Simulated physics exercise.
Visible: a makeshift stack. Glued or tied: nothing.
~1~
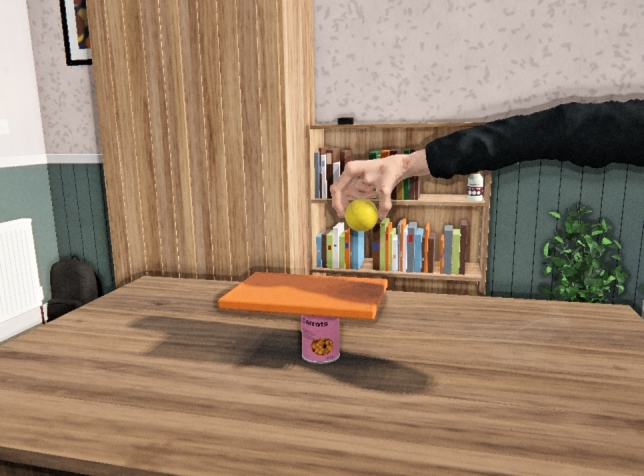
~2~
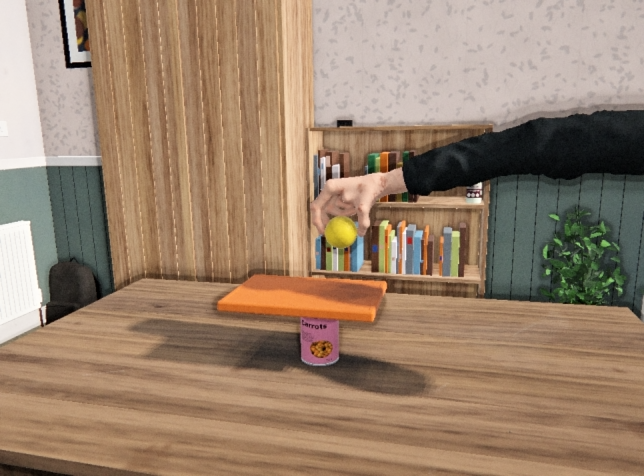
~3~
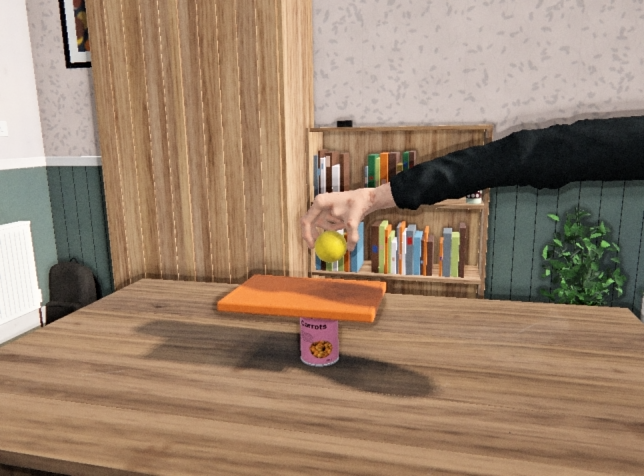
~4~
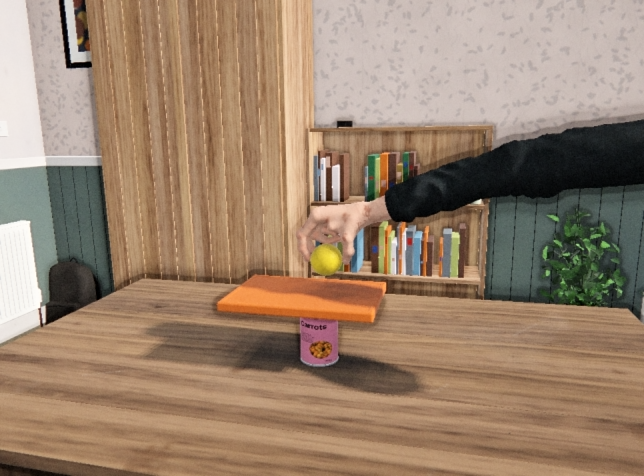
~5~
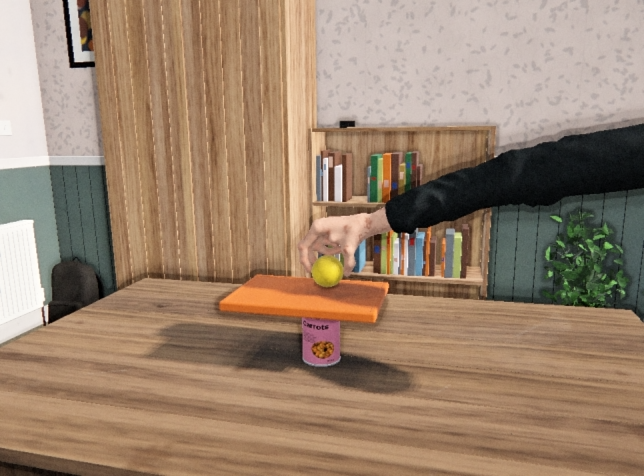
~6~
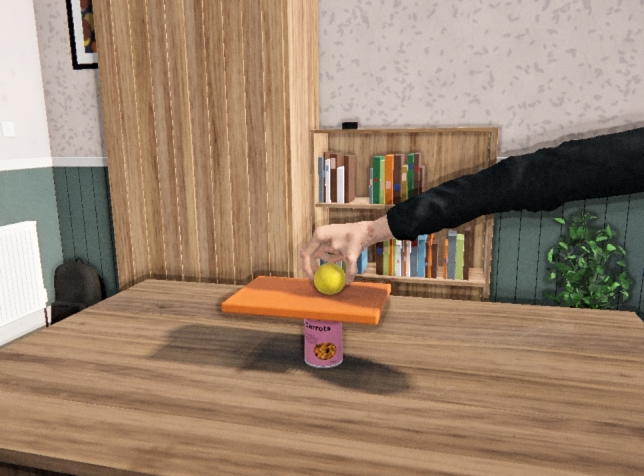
We see an orange board balanced on a pink can on a wooden table as a hand holding a yellow lemon moves slightly left and lowers it onto the board, the fingers still around it.
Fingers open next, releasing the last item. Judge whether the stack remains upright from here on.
Survives.
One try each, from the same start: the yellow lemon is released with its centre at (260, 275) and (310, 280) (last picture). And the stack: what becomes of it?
Result of try one is that it tips over, and of try two that it stays stable.
Then, 0.80 s past the last view, nothing moves.
Then, 1.70 s past the last view, yellow lemon resting near (330, 279).
Finally, all 3 still in place. Final places as the last picture's camera would see them, yellow lemon near (329, 279). The stack stays up.
